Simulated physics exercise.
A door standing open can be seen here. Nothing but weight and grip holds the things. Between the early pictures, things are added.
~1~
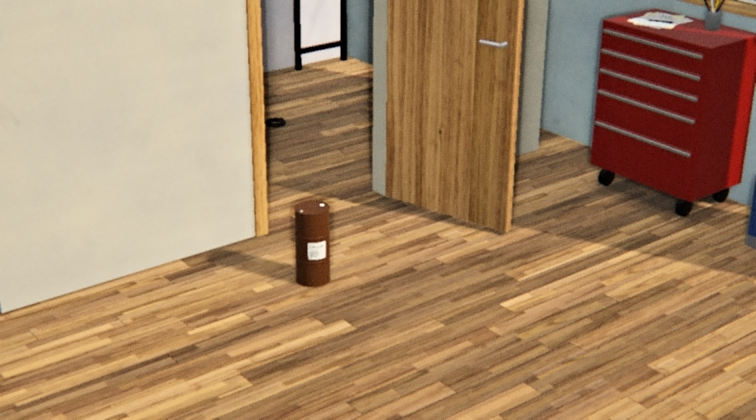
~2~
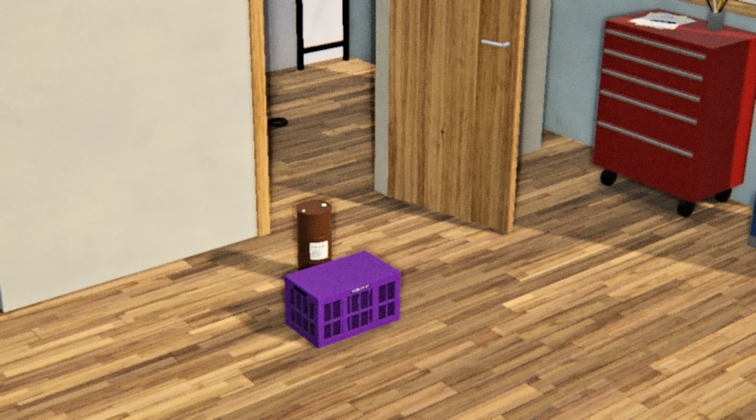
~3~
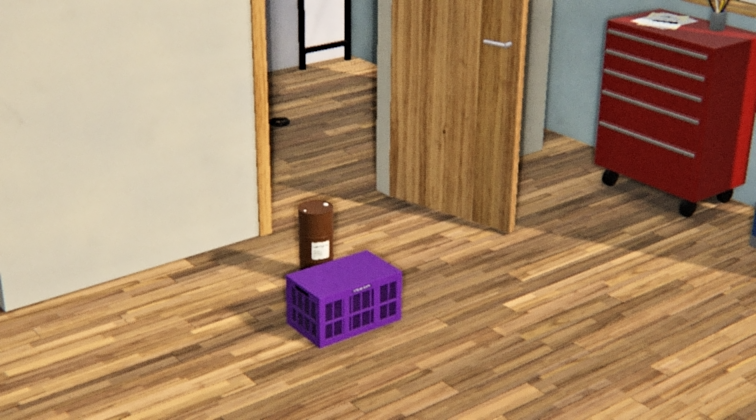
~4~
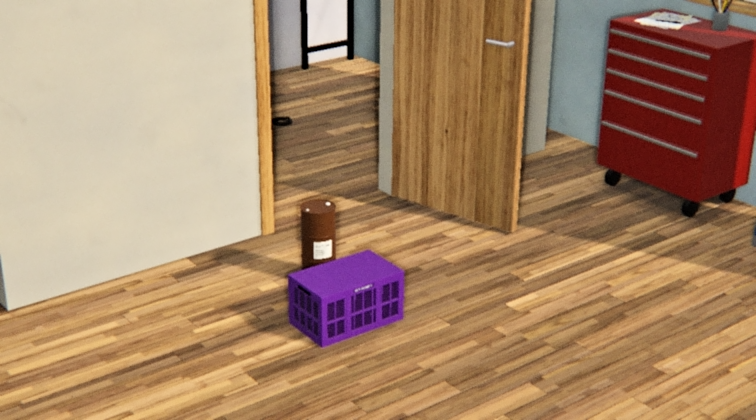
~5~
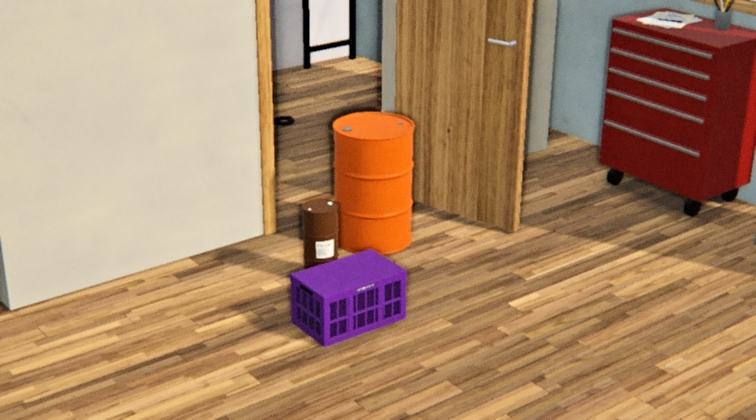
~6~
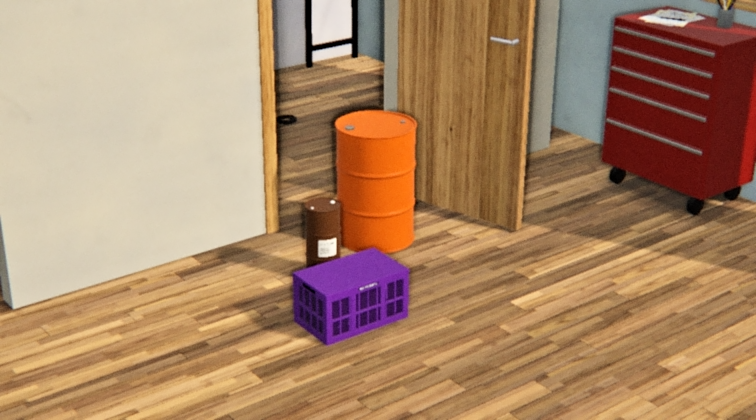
A wooden door stands wide open in a room with a plank floor, seen from slightly above, with a pale wall at left and a red wheeled drawer cabinet at right. A small brown canister sits on the floor near the doorway. A purple crate appears in front of it, then a large orange drum behind, while the door stays still and the view shifts very slightly left.
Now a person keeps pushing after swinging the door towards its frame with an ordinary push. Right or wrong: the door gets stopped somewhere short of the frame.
Right, it gets stopped before closing.
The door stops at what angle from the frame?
Open angle: About 60°.
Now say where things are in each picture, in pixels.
Door wide open and still, in the first picture.
Door wide open and still; purple crate (343, 298); brown canister (315, 244), in the second picture.
Door wide open and still; purple crate (344, 298); brown canister (316, 243), in the third picture.
Door wide open and still; purple crate (346, 297); brown canister (318, 243), in the fourth picture.
Door wide open and still; purple crate (349, 297); brown canister (321, 242), in the fifth picture.
Door wide open and still; orange drum (376, 181); purple crate (351, 295), in the sixth picture.
Then, 0.40 s later than the last frame, open by 98°.
Then, 0.70 s later than the last frame, open by 86°.
Then, 0.90 s later than the last frame, open by 76°.
Then, 1.10 s later than the last frame, open by 66°.
When it is over, open by 62°; all 3 as before. End places, in pixels of the last picture, orange drum near (375, 181).
